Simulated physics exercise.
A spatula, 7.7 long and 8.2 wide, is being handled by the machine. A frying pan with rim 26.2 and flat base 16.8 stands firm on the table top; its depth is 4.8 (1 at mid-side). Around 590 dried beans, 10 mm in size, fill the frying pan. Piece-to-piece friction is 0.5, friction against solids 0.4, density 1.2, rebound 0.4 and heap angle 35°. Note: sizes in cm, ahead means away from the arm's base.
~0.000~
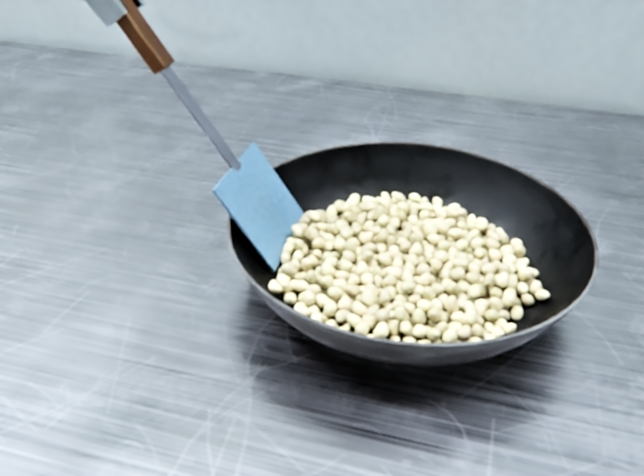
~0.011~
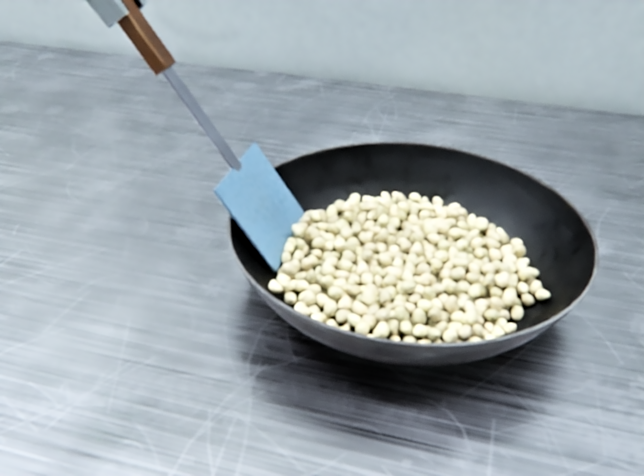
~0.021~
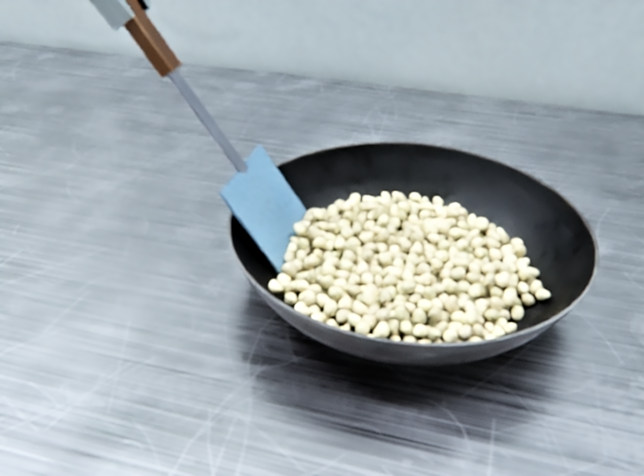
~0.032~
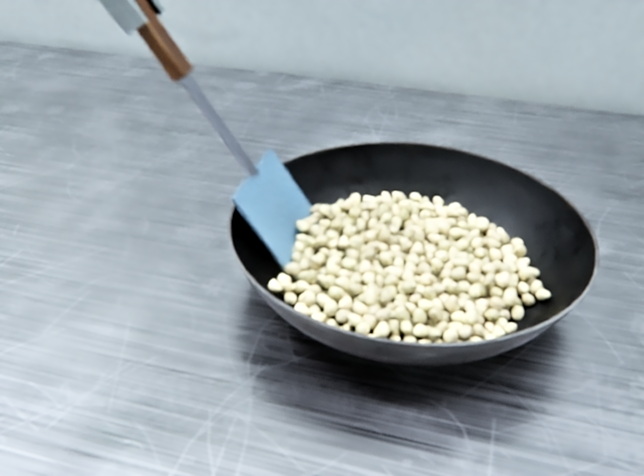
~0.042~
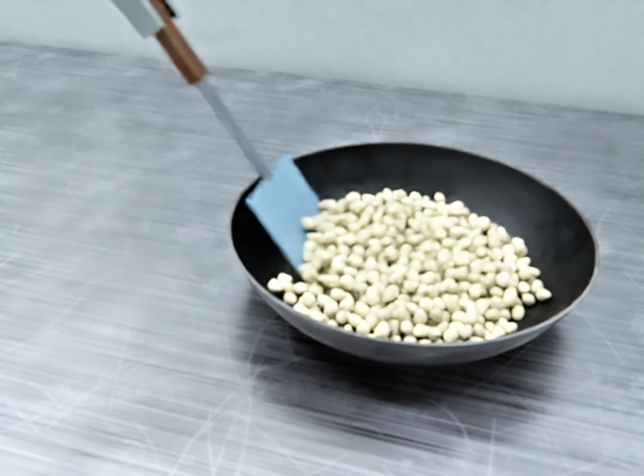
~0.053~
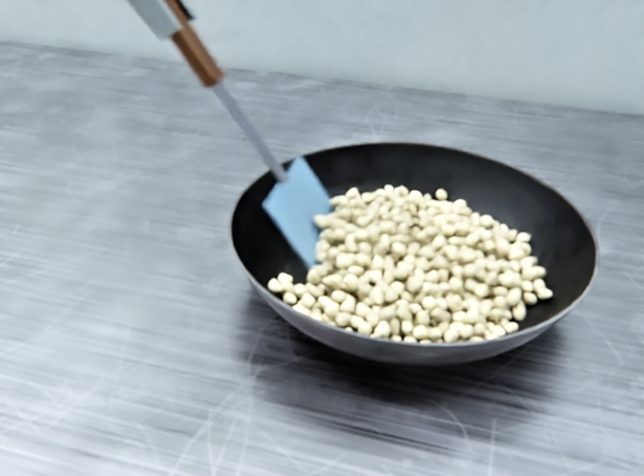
A brushed grey metallic tabletop against a pale wall is seen from above at an angle by a still camera. A black frying pan full of small cream-coloured dried beans sits right of centre, with a blue spatula on a brown-and-grey handle at its left side. Barely moving at first, the machine-held spatula then slides rightward into the beans, pushing those beside it into a slightly higher heap.
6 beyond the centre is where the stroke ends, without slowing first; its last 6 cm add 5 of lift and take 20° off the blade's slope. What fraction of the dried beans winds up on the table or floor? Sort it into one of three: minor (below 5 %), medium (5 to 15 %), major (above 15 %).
Medium, 5 to 15 %.
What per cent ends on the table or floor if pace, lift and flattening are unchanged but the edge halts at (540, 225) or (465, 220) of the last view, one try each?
Around 20 per cent for the first try and 10 per cent for the second.
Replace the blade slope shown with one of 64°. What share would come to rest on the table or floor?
I'd put it at about 10 per cent.
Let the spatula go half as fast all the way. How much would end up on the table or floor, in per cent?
0 per cent, roughly.
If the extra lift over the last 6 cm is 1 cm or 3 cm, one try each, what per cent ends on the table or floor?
Near 0 and 5 percent respectively.
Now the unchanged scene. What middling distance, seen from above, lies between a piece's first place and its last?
The value is roughly 3 cm.
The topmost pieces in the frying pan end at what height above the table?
Near 5.0 centimetres high.
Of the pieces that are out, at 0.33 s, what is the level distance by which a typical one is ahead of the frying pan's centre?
It's close to 26 cm ahead of the centre.
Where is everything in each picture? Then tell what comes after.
In the first frame, spatula top edge at (234, 165), sloping 55°; upper third of the load around (403, 255), from x 275 to 540, top at y 200; 586 in the frying pan.
In the second frame, spatula top edge at (235, 165), sloping 55°; upper third of the load around (403, 254), from x 275 to 540, top at y 195.
In the third frame, spatula top edge at (241, 168), sloping 55°; upper third of the load around (401, 254), from x 275 to 540, top at y 195.
In the fourth frame, spatula top edge at (253, 172), sloping 55°; upper third of the load around (397, 250), from x 275 to 540, top at y 195.
In the fifth frame, spatula top edge at (268, 176), sloping 55°; upper third of the load around (392, 247), from x 275 to 545, top at y 195.
In the sixth frame, spatula top edge at (283, 179), sloping 55°; upper third of the load around (400, 246), from x 275 to 545, top at y 190; 586 in the frying pan.
After 0.08 s, sloping 55°, highest piece 6 above the table; 586 in the frying pan.
After 0.12 s, sloping 49°, highest piece 7 above the table; 586 in the frying pan.
After 0.33 s, sloping 35°, highest piece 7 above the table; 526 in the frying pan, 53 on the table or floor, 7 on the blade or in flight.
After 1.38 s, sloping 35°, highest piece 5 above the table; 526 in the frying pan, 60 on the table or floor.
At rest, 526 in the frying pan, 60 on the table or floor. That is 10 % on the table or floor.
